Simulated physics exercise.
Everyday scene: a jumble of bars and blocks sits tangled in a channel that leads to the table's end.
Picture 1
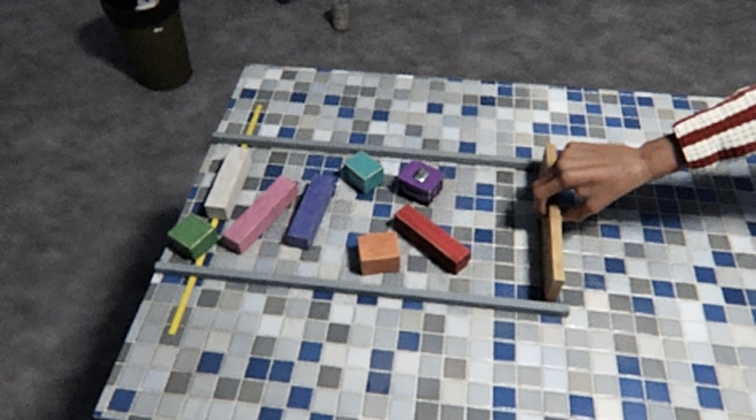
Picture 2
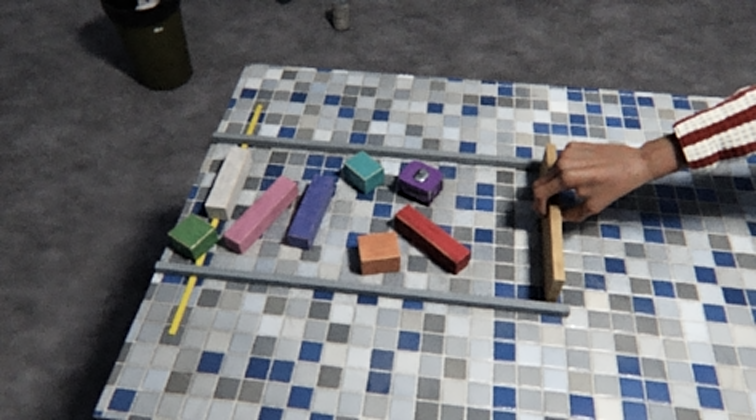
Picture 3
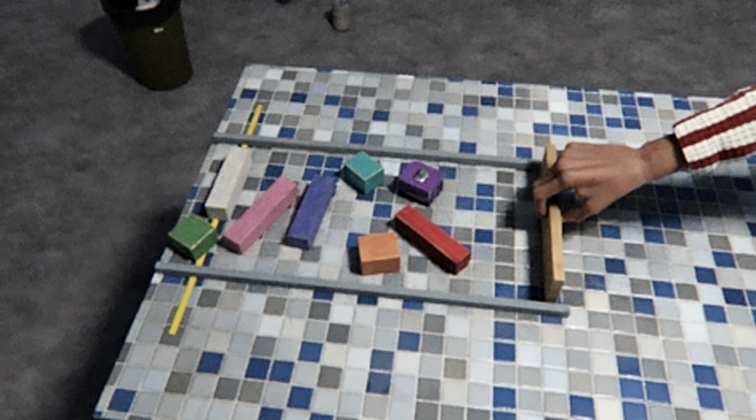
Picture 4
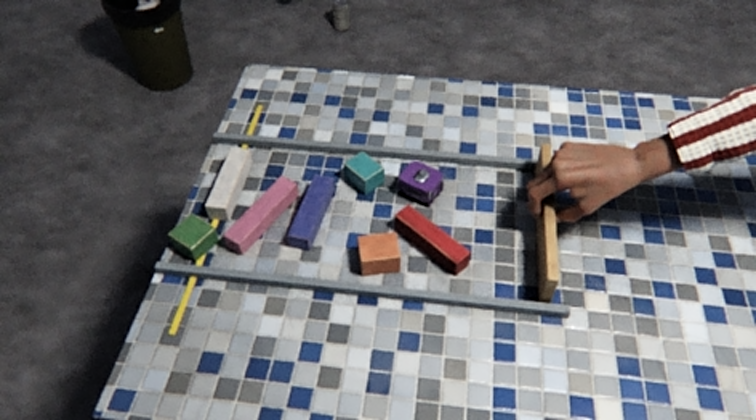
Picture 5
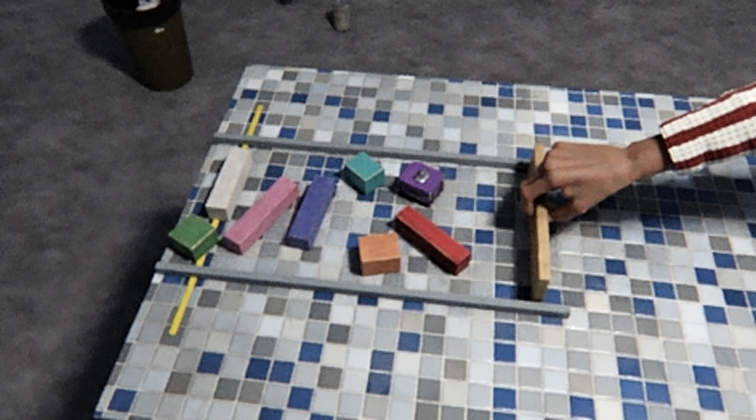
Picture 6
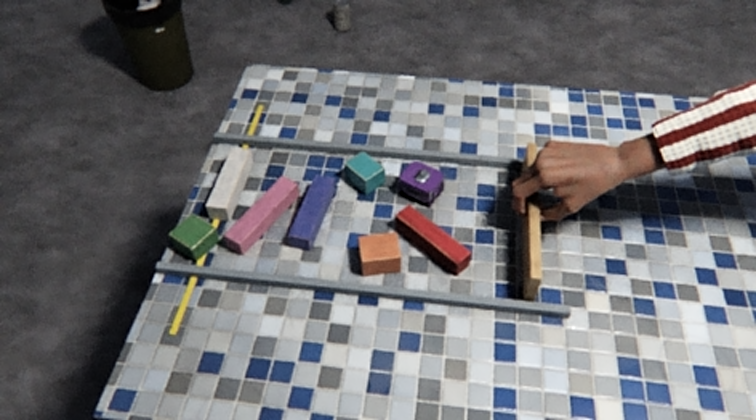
On a tiled tabletop, colored bars and blocks lie between two gray rails, with a yellow strip near the left end; a hand at right holds a wooden board, then slides it slightly left while the pieces stay still.
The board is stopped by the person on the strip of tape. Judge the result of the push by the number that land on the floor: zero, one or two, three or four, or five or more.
The number that land on the floor is three or four.
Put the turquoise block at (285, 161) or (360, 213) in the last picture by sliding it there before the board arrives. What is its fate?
First place: It goes off the edge; second place: It does not drop.
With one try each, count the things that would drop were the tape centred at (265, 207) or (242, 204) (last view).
Floor count: 2; 3.
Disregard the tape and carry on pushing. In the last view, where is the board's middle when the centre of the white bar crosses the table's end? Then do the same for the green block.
First near (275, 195), second near (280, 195).
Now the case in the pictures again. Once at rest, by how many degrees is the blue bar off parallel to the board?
Roughly 15 degrees.
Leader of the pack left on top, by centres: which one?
Blue bar.
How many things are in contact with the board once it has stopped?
That number would be 2.
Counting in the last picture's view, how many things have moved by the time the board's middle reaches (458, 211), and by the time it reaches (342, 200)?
At that stage 1; at the next, 6.
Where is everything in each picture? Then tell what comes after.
In the first picture, green block (193, 237); white bar (229, 183); pink bar (262, 214); board (550, 219); tape (222, 202).
In the second picture, white bar (230, 183); turquoise block (364, 172).
In the third picture, pink bar (262, 214); purple case (421, 183).
In the fourth picture, green block (194, 237); orange block (379, 254).
In the fifth picture, white bar (230, 184); blue bar (313, 211).
In the sixth picture, green block (195, 237); white bar (231, 183); pink bar (263, 214); board (530, 218); tape (224, 202).
Early on, none off yet; green block at rest near (195, 237); white bar at rest near (231, 183); pink bar at rest near (263, 214).
A while later, none off yet; green block at rest near (195, 237); white bar at rest near (231, 183); pink bar moving near (254, 214).
Further along, none off yet; green block leaning a little near (155, 239); white bar travelled a little near (185, 180); pink bar travelled about its own width near (195, 210).
Finally, the number that fall off is three or four; lost, turquoise block, pink bar, white bar and green block.
